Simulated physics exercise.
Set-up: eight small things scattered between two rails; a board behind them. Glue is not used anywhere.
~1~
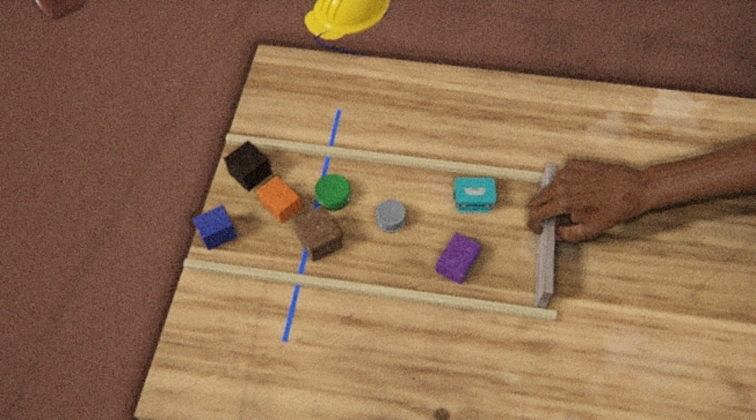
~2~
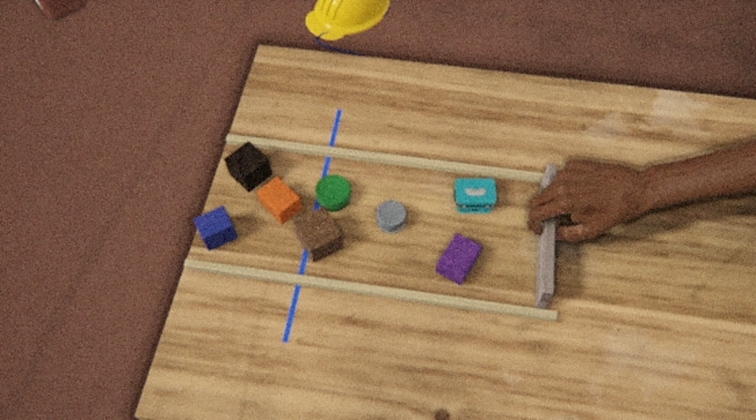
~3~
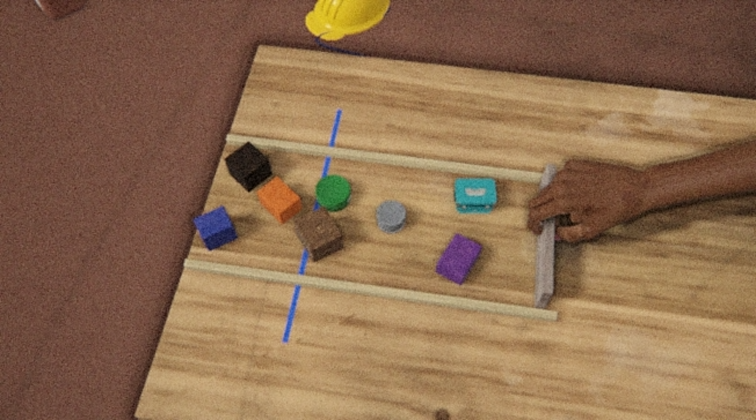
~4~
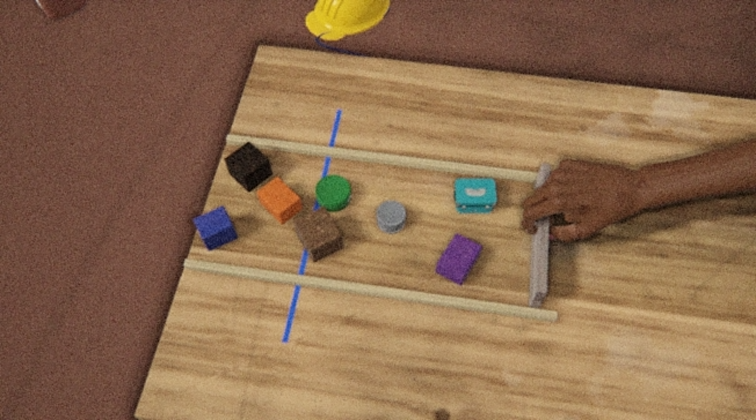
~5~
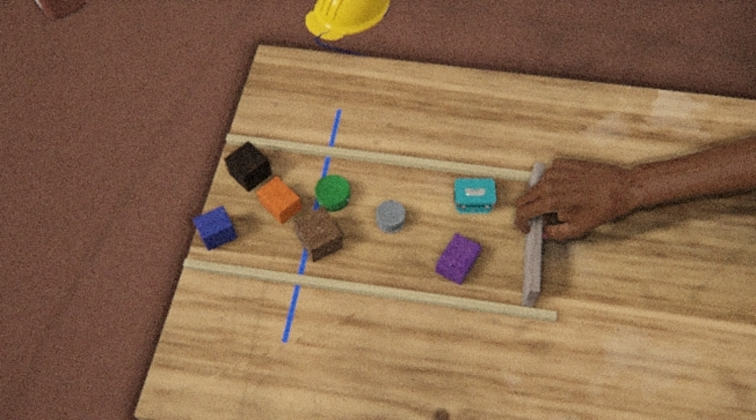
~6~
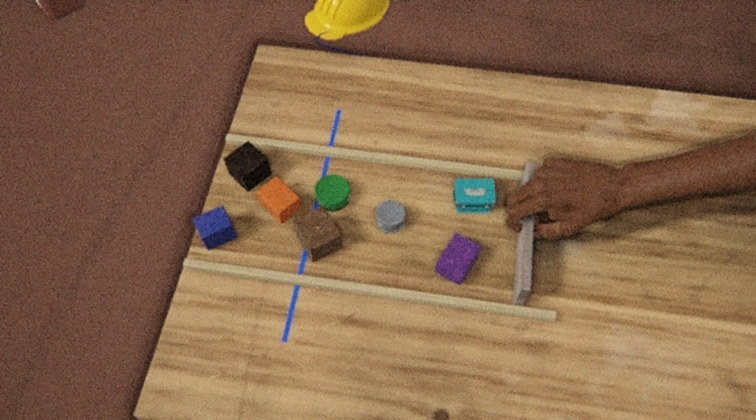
The clip shows a hand holding a grey board upright between two rails on a wooden table, first still, then sliding it slightly left, while the scattered coloured blocks, turquoise case and round pieces near a blue line stay still.
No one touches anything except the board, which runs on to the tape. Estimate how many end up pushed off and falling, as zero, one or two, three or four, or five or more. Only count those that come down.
The number going over the end will be nothing at all.
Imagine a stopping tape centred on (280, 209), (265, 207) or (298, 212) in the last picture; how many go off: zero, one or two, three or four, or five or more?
Taking the tapes one at a time, the count is one to two, then one or two, then zero.
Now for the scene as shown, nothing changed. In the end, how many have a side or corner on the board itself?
3 in contact.
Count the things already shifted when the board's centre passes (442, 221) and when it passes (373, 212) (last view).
At the first spot 2, then 5.
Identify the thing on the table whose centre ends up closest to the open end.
The one is the blue block.
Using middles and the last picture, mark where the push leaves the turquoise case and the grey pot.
Final positions: Near (305, 167); near (301, 204).
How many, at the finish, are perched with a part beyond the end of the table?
The count is 0.
Early on, none off yet; blue block at rest near (215, 228); black block at rest near (248, 166); orange block at rest near (279, 200).
Finally, the number that fall off is zero.
